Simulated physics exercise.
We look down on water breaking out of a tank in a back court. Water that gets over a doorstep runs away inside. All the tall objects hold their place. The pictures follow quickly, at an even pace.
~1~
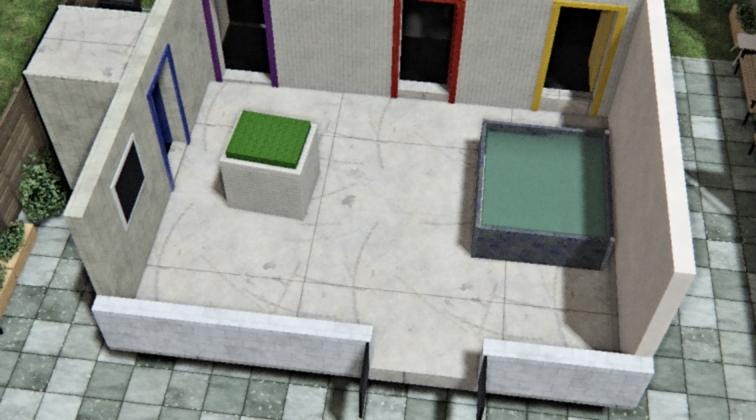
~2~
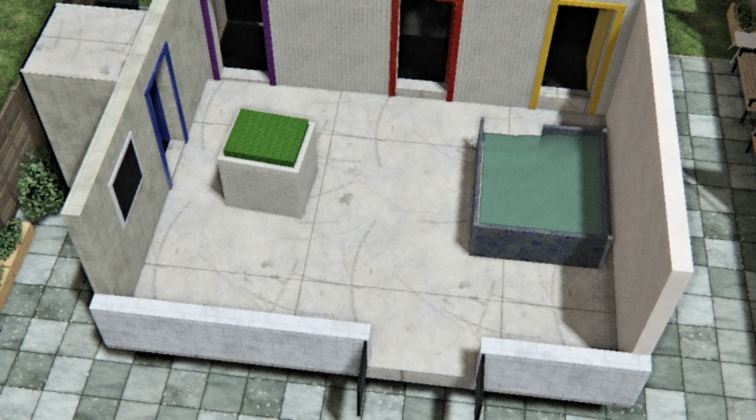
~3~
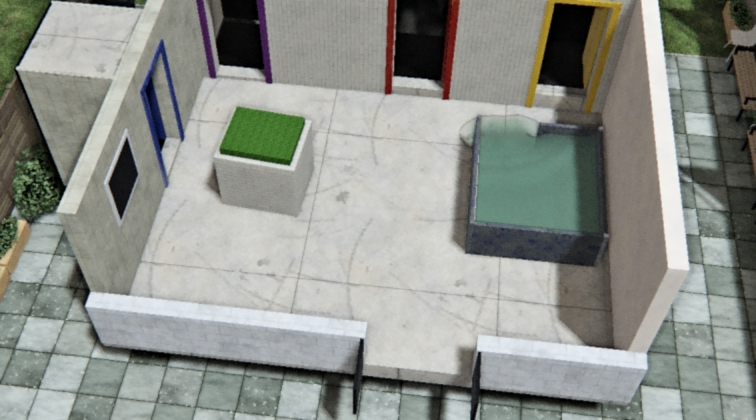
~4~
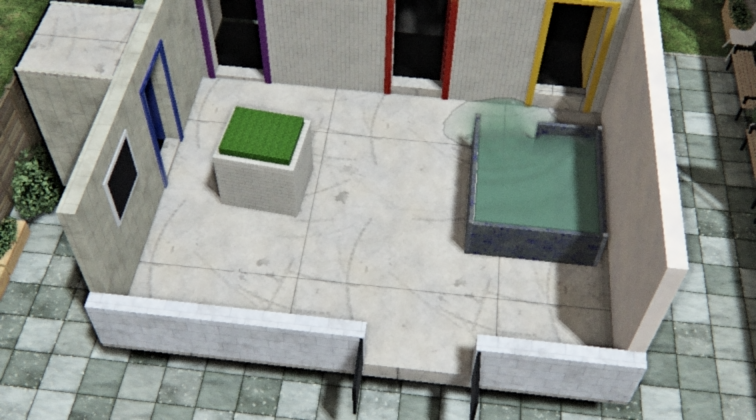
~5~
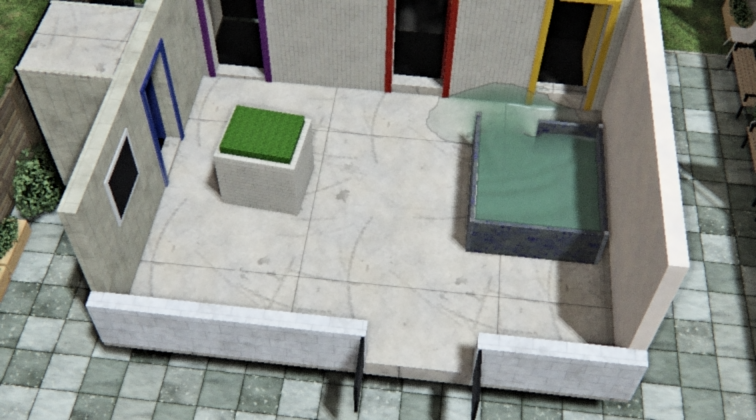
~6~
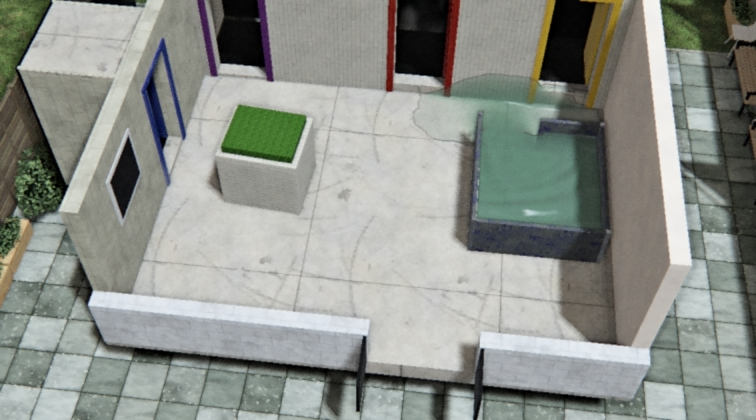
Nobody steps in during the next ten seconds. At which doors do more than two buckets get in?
The blue door floods; the red door holds within the limit; the purple door floods; the yellow door holds within the limit.
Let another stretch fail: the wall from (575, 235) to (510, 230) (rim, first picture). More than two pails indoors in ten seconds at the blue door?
My reading: Blue door takes less.
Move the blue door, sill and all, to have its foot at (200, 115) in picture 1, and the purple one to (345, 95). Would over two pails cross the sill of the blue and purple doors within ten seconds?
The blue door takes more; the purple door lets less in.
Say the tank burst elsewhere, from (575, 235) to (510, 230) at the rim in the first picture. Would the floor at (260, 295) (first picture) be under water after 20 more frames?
Answer: Wet.
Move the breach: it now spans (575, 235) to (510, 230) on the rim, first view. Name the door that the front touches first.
The door marked yellow.
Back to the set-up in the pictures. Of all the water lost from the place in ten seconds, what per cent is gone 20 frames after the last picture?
Near 10 in a hundred.
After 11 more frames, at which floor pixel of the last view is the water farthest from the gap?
Around (214, 79).
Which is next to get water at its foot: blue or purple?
First comes the purple-painted one.
A moment on, water covers 15 % of the floor; the blue door not reached, the red door wet at the sill, nothing in, the purple door not reached, the yellow door under two buckets in.
Next, water covers 30 % of the floor; the blue door not reached, the red door under two buckets in, the purple door wet at the sill, nothing in, the yellow door under two buckets in.
Then, water covers 50 % of the floor; the blue door under two buckets in, the red door under two buckets in, the purple door wet at the sill, nothing in, the yellow door under two buckets in.
Later, water covers 80 % of the floor; the blue door over two buckets in, the red door under two buckets in, the purple door over two buckets in, the yellow door under two buckets in.
In the end, water covers 95 % of the floor; the blue door far over two buckets in, the red door under two buckets in, the purple door far over two buckets in, the yellow door under two buckets in.
